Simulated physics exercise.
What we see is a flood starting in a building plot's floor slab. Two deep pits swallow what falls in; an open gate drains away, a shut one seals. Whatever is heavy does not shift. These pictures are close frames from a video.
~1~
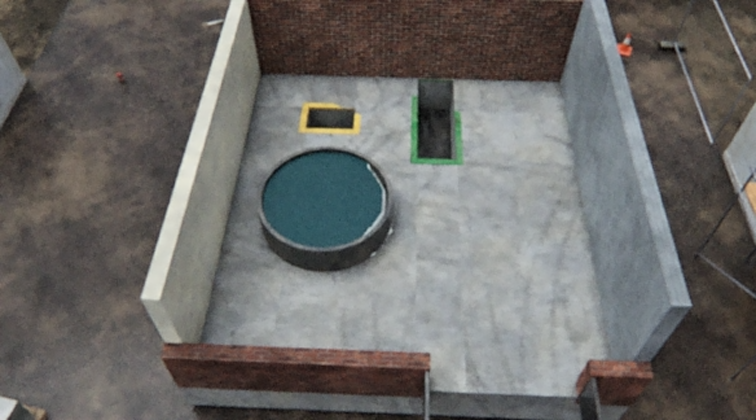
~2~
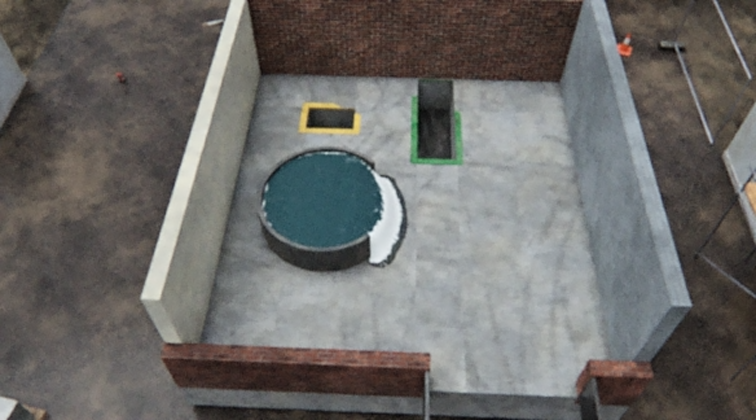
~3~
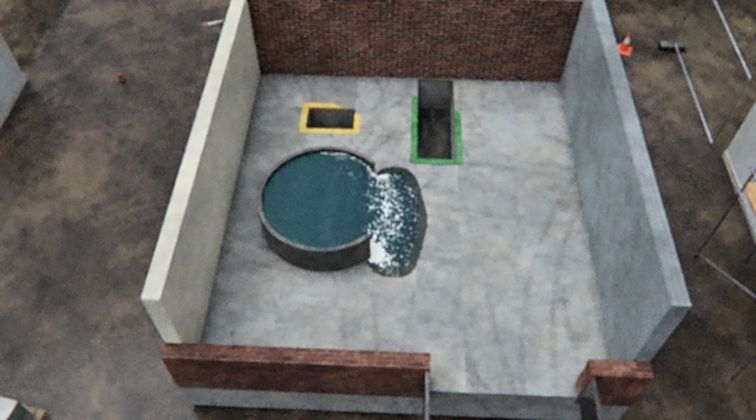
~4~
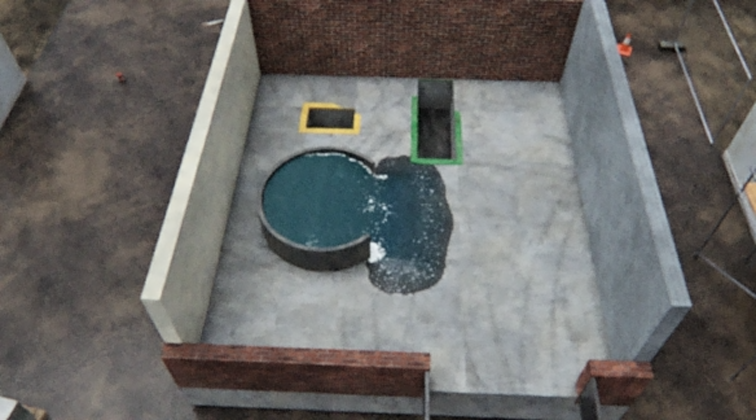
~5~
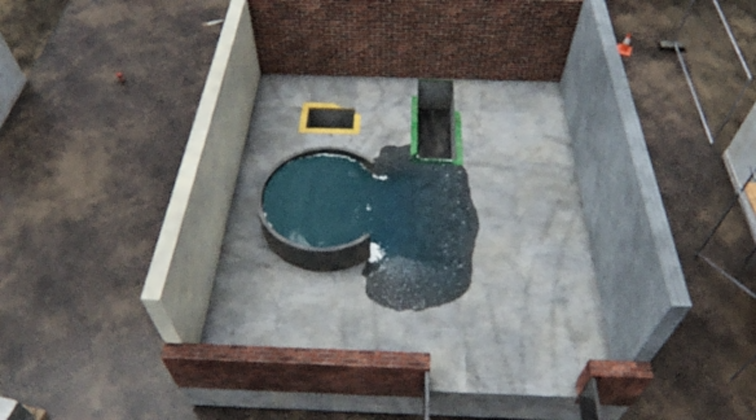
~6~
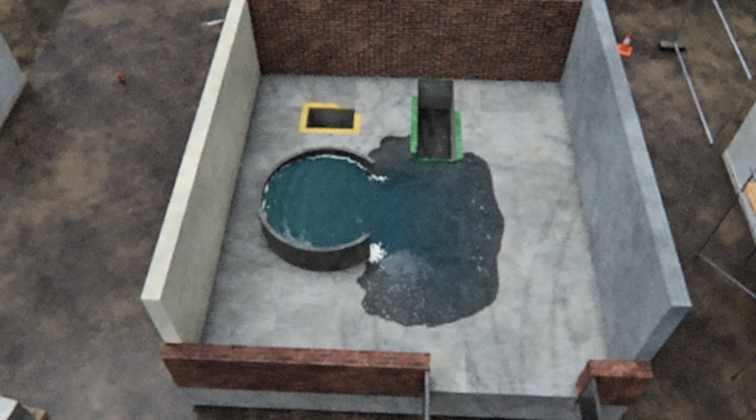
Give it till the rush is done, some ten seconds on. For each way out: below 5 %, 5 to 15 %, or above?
The gate clears fifteen per cent, the green pit clears fifteen per cent, the yellow pit never reaches five per cent.
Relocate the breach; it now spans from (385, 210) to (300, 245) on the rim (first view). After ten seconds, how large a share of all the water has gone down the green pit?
Per cent to green: 4.
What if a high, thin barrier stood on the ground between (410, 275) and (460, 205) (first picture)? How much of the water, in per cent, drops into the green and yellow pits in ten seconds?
In per cent: Green 40, yellow 2.
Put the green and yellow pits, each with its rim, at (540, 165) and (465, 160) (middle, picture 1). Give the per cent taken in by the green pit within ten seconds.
So the green pit ends up with 30 in a hundred.
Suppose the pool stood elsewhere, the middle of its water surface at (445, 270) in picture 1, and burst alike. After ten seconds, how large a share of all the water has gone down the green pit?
Estimate for the green pit - some 30 in a hundred.
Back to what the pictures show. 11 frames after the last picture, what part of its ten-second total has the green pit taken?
Share at that point: Roughly 15 %.
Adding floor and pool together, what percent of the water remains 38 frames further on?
Near 72 in a hundred.
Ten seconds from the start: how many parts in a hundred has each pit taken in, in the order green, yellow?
Near 22 in a hundred, followed by near 0 in a hundred.
A moment on, water covers 40 % of the floor; the gate 0 %, the green pit 2 %, the yellow pit 0 %.
Next, water covers 45 % of the floor; the gate 1 %, the green pit 4 %, the yellow pit 0 %.
Then, water covers 45 % of the floor; the gate 5 %, the green pit 5 %, the yellow pit 0 %.
Later, water covers 55 % of the floor; the gate 17 %, the green pit 12 %, the yellow pit 0 %.
In the end, water covers 65 % of the floor; the gate 29 %, the green pit 22 %, the yellow pit 0 %.
